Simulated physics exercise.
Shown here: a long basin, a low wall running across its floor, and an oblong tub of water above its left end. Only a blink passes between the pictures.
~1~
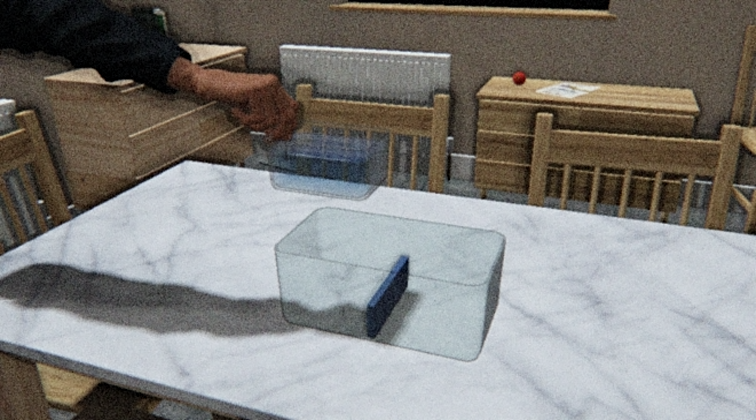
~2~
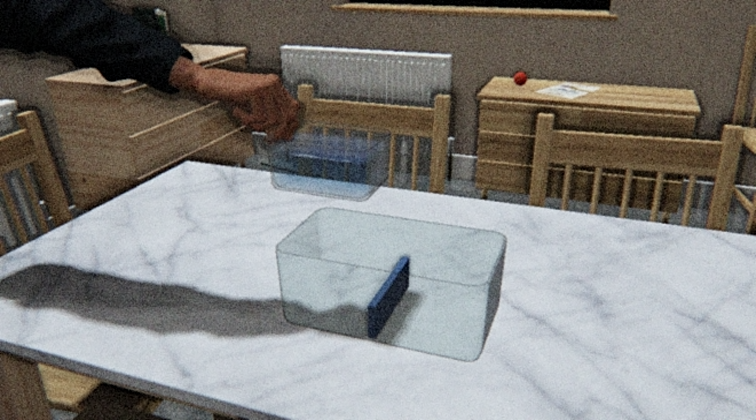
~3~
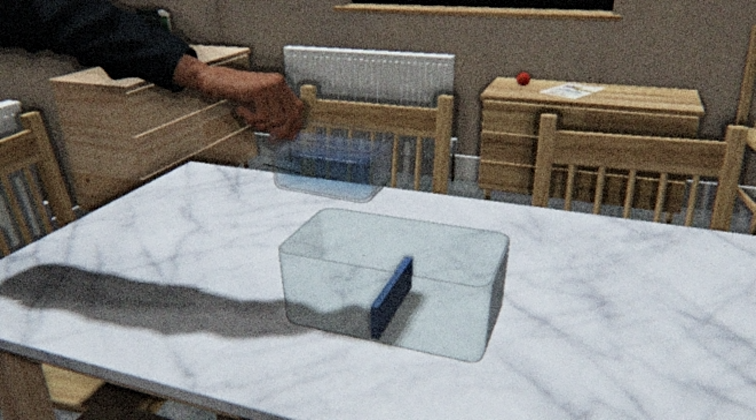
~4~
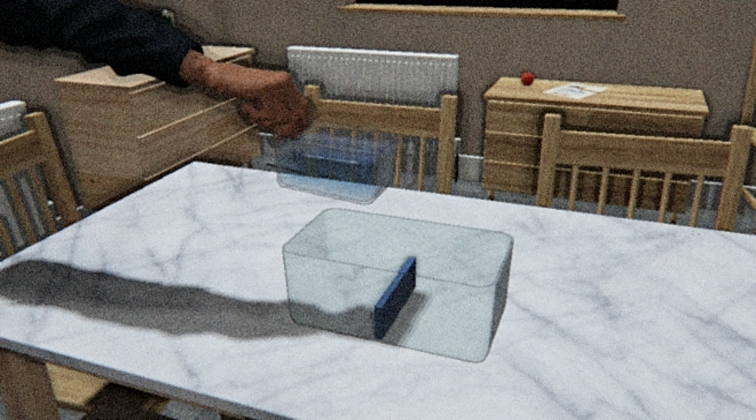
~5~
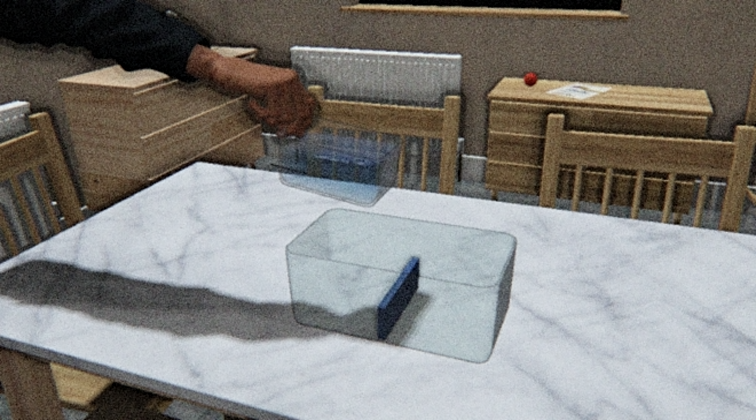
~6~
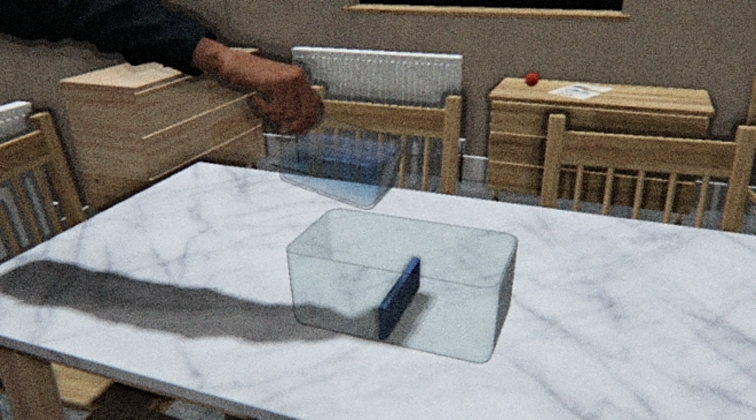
A hand holding a small clear tub of water above a larger glass basin with a blue divider, gradually tilting it rightward.
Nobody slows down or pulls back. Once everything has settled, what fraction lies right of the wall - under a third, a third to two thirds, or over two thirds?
Over two thirds lies right of the wall.
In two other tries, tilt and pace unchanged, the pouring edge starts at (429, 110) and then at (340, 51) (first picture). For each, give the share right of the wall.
It comes to 85 % the first time and 70 % the second.
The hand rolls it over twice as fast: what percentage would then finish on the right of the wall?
Around 75 in a hundred.
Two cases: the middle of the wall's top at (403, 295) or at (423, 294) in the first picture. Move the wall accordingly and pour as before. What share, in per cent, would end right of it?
You'd get roughly 65 per cent the first time and roughly 55 per cent the second.
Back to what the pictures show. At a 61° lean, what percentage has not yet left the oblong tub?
It still holds close to 50 per cent at that lean.
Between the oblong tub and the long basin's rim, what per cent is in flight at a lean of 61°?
Something close to 30 percent of it.
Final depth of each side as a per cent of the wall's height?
About 10 on the left and about 50 on the right.
A moment on, the oblong tub is tipped part way and 52 per cent is still to pour, 0 is left of the wall and 19 right of it.
Next, the oblong tub is tipped on its side and 12 per cent is still to pour, 5 is left of the wall and 78 right of it.
Then the oblong tub is tipped on its side and 2 per cent is still to pour, 16 is left of the wall and 81 right of it.
Later the oblong tub is tipped on its side and 0 per cent is still to pour, 19 is left of the wall and 81 right of it.
At rest 19 per cent lies left of the wall, 80 right of it and 1 outside.
